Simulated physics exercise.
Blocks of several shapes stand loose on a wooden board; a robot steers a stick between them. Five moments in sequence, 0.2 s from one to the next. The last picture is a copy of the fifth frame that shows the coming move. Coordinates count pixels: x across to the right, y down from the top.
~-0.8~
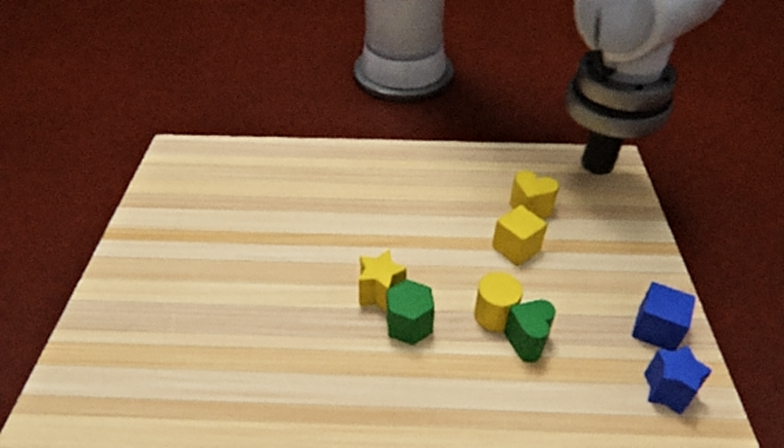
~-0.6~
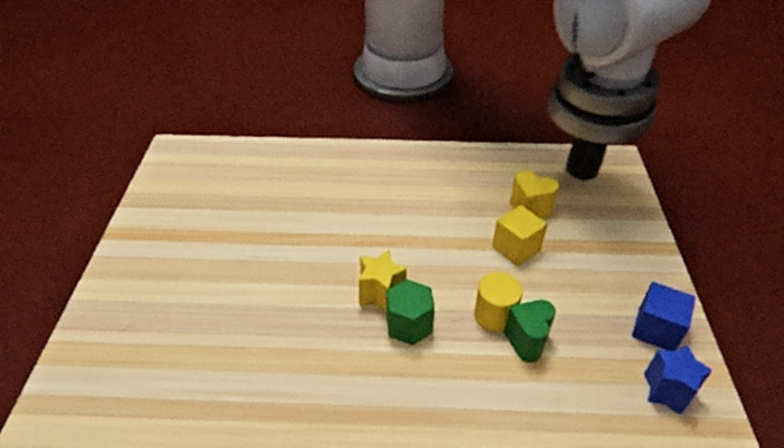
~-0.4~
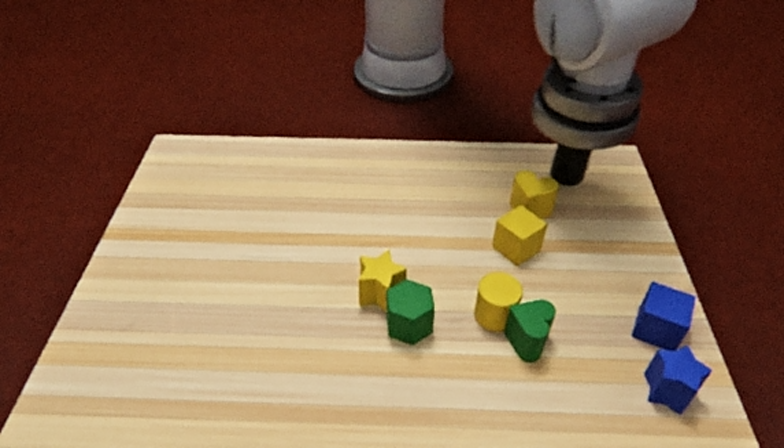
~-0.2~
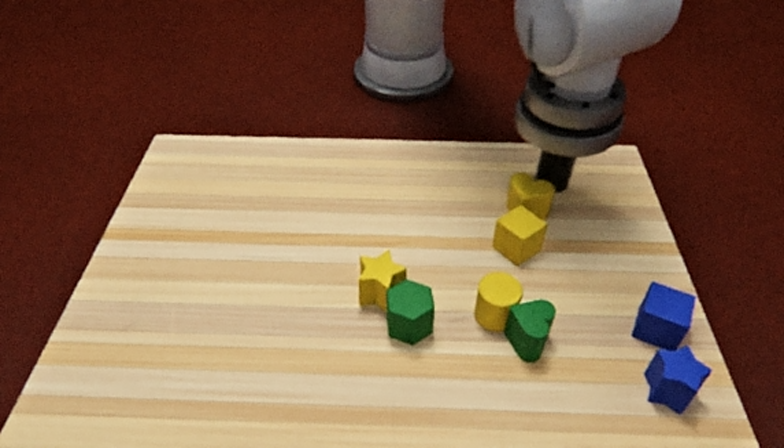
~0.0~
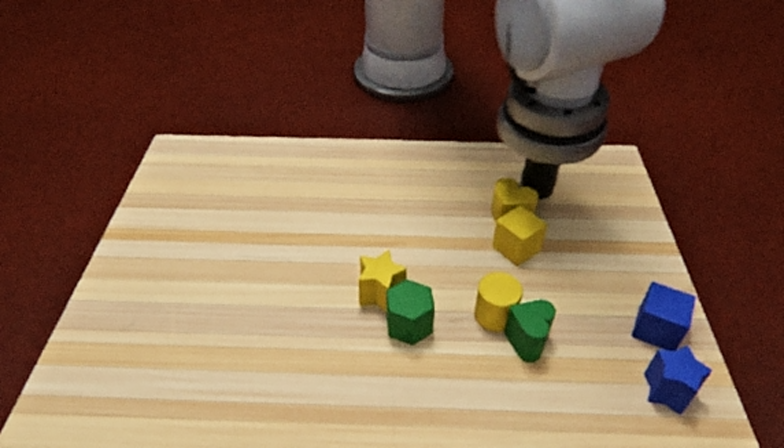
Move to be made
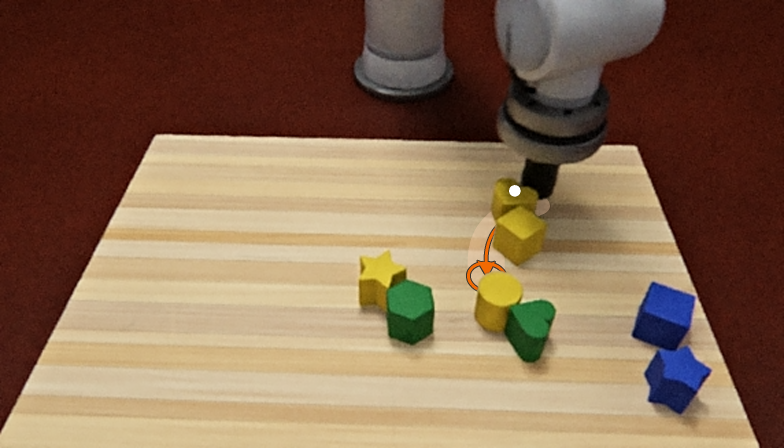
At first, a robot arm holds its dark stick near the far right of a wooden board scattered with yellow, green and blue blocks. The stick moves left toward the yellow heart, then nudges it slightly left behind the yellow cube, while the other blocks stay still.
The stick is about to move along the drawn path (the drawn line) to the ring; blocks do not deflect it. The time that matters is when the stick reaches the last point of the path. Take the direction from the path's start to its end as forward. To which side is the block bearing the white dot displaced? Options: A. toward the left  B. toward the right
The answer is B.
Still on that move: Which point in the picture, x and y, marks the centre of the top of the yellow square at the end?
In the picture, it is at (528, 267).
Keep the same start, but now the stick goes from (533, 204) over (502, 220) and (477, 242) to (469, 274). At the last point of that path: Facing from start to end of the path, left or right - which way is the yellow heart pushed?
It is pushed towards the right-hand side.
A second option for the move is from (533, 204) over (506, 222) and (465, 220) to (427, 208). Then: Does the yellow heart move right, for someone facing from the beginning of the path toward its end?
No, that is not how it ends up.
The drawn path runs from (533, 204) by way of (504, 220) and (488, 245) to (487, 277); the dot is on the yellow heart.
What follows on the original path. One third of the way, stick at (507, 206); yellow heart at (483, 204), turned 20° clockwise; yellow square at (511, 230), turned 60° anticlockwise.
Two thirds of the way, stick at (490, 231); yellow heart at (459, 220), turned 50° clockwise; yellow square at (511, 245), turned 90° anticlockwise.
At the end, stick at (490, 263); yellow cylinder at (500, 290); yellow heart at (457, 224), turned 70° clockwise; yellow square at (528, 267), turned 105° anticlockwise; green heart not moved.
